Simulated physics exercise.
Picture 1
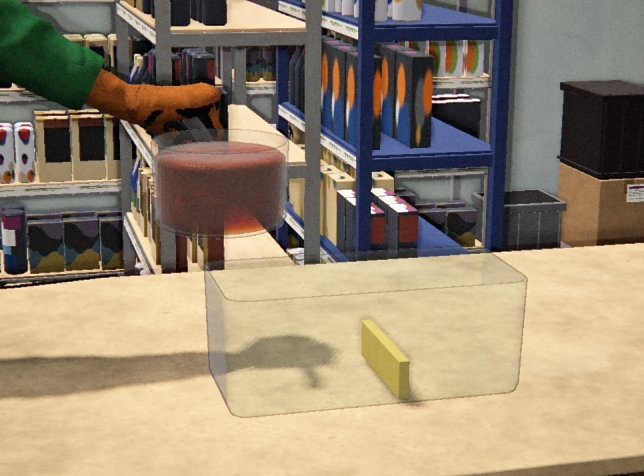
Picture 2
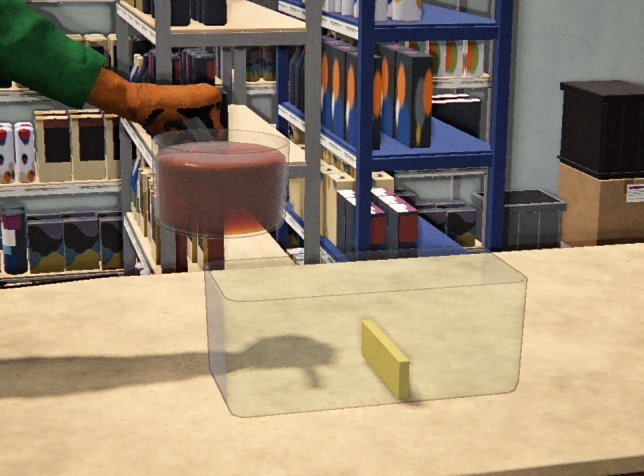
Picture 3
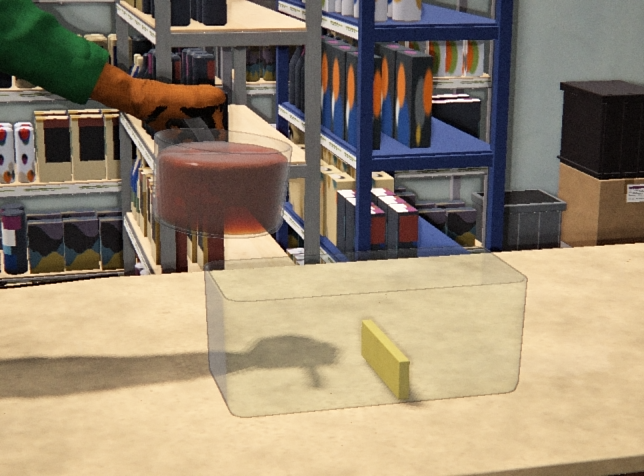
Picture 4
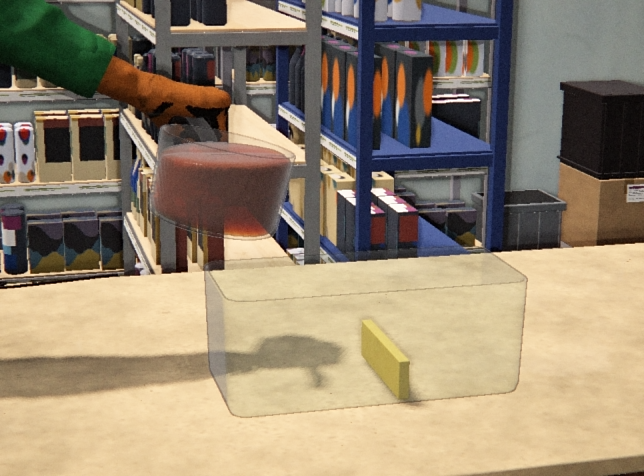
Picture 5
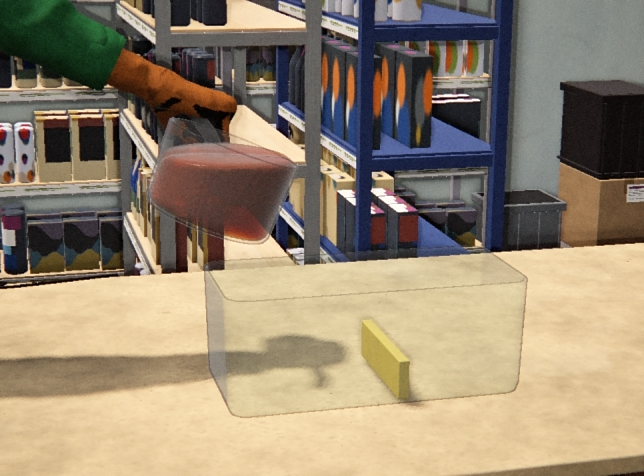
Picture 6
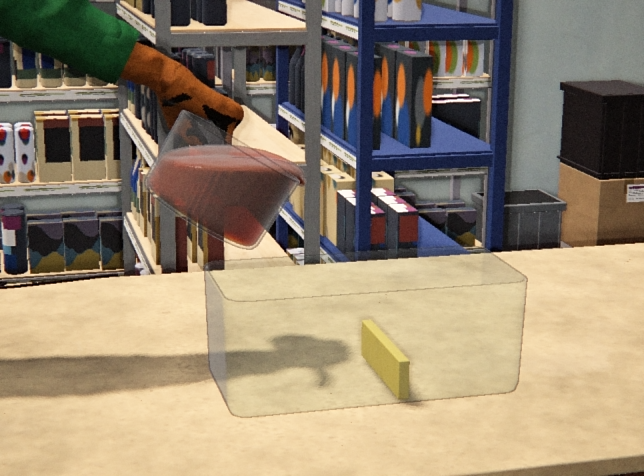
We see a gloved hand holding a clear round container of reddish liquid above a long transparent basin with a low yellow wall across its floor; the container stays nearly level at first, then tilts steadily to the right.
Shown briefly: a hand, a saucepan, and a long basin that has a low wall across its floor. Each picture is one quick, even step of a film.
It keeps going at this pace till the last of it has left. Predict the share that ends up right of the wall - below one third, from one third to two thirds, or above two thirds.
The share is below one third.
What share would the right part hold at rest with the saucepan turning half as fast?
Around 5 in a hundred.
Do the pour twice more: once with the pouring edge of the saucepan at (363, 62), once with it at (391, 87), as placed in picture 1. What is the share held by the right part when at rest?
Roughly 80 per cent, then roughly 80 per cent.
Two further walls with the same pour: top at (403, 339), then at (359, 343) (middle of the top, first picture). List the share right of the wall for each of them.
The first one comes to 15 percent, while the second comes to 25 percent.
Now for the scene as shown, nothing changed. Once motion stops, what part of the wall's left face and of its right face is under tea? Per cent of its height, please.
Left 80 %, right 20 %.
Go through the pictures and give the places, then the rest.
In the first frame, tilt 0°; pouring edge (286, 140); surface from (154, 156) to (282, 151); the long basin's rim runs from (214, 283) to (505, 264); the wall's top is at (385, 341).
In the second frame, tilt 1°; pouring edge (287, 142); surface from (155, 155) to (283, 152).
In the third frame, tilt 6°; pouring edge (289, 147); surface from (157, 154) to (285, 152).
In the fourth frame, tilt 13°; pouring edge (292, 155); surface from (159, 154) to (287, 154).
In the fifth frame, tilt 21°; pouring edge (295, 166); surface from (159, 157) to (294, 160); 1 per cent is over the edge.
In the sixth frame, tilt 32°; pouring edge (295, 180); surface from (156, 161) to (294, 170); 4 per cent is over the edge.
A moment on, the tilt is 93° and 37 per cent is still to pour, 34 is left of the wall and 0 right of it.
Next, the tilt is 104° and 8 per cent is still to pour, 82 is left of the wall and 3 right of it.
Then the tilt is 104° and 1 per cent is still to pour, 87 is left of the wall and 10 right of it.
Later the tilt is 104° and 0 per cent is still to pour, 86 is left of the wall and 12 right of it.
In the end 85 per cent lies left of the wall, 13 right of it and 1 outside.
